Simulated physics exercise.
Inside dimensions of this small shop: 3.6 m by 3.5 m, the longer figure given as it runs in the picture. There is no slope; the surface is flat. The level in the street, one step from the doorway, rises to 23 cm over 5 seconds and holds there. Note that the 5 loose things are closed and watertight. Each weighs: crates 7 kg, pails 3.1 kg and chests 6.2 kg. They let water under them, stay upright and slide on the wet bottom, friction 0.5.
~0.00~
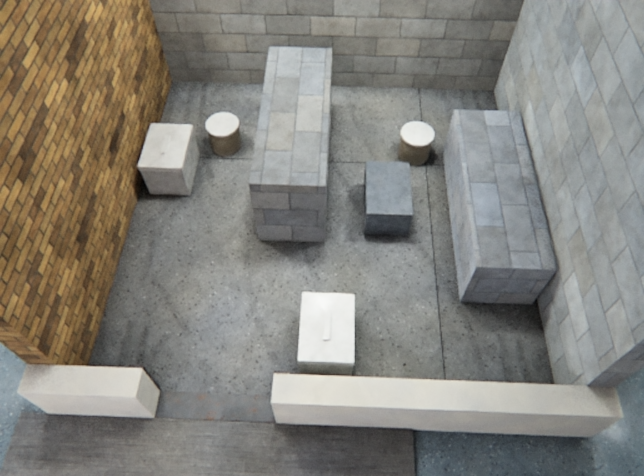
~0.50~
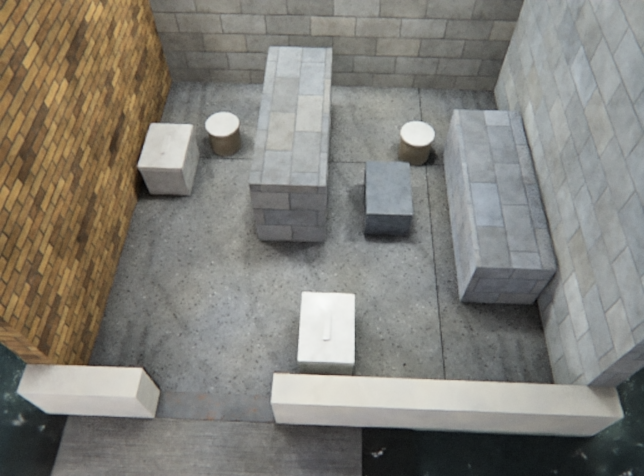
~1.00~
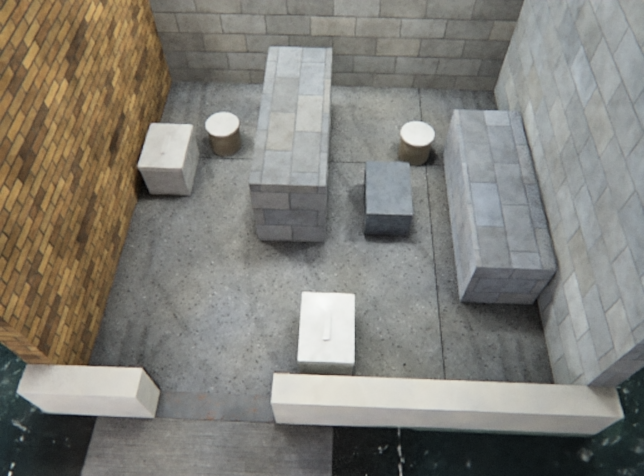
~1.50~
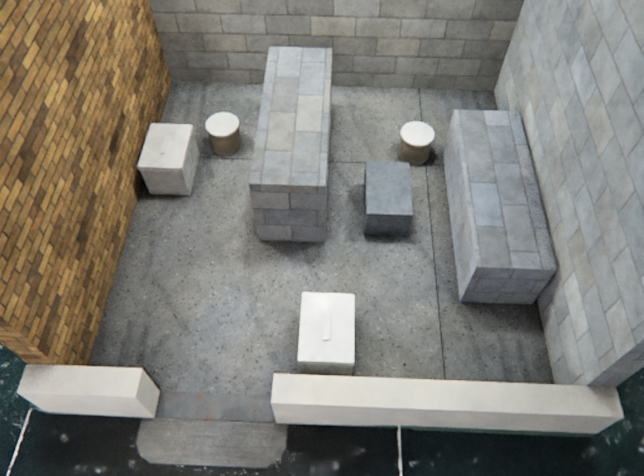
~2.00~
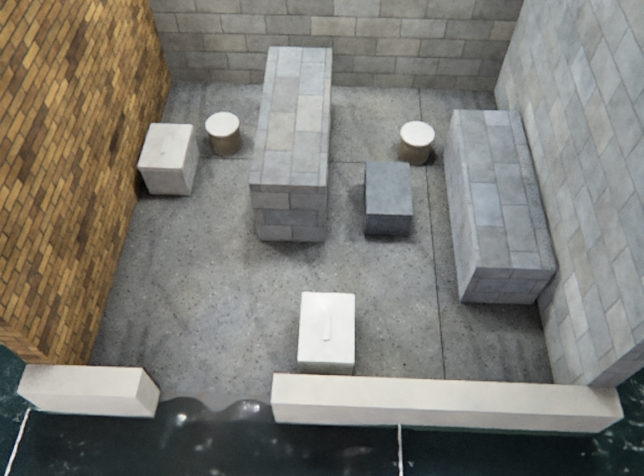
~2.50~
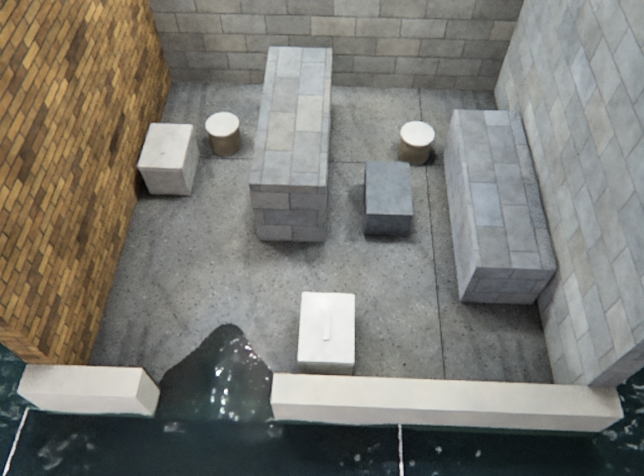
Outside a small walled room, dark water covers the ground, then enters through the front gap.
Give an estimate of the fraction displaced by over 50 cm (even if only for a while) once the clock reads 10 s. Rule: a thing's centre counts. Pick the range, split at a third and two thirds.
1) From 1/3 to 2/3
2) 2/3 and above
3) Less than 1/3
Option 2: 2/3 and above.
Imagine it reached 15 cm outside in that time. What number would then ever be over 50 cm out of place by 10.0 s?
I count 2 of them in that case.
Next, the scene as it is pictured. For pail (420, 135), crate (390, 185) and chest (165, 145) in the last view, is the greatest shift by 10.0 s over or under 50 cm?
Taking them in turn, the first is beyond the limit, the second beyond the limit and the third beyond the limit.
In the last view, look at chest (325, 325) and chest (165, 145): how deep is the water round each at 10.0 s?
First about 4 cm, second about 16 cm.
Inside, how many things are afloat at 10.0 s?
By my count, 5.
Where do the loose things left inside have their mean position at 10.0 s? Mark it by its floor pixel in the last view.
Mean position: Approximately (371, 157).
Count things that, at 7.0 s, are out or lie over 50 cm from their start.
By my reckoning, 2.
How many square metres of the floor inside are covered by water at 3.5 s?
About 2.0 m2.
After 3.5 s 0 of 5 are over 50 cm from their spots; 0 afloat.
After 4.5 s 0 of 5 are over 50 cm from their spots; 0 afloat.
After 7.0 s 2 of 5 are over 50 cm from their spots; 3 afloat.
After 10.0 s 4 of 5 are over 50 cm from their spots, and 4 have been at some point; 5 afloat.
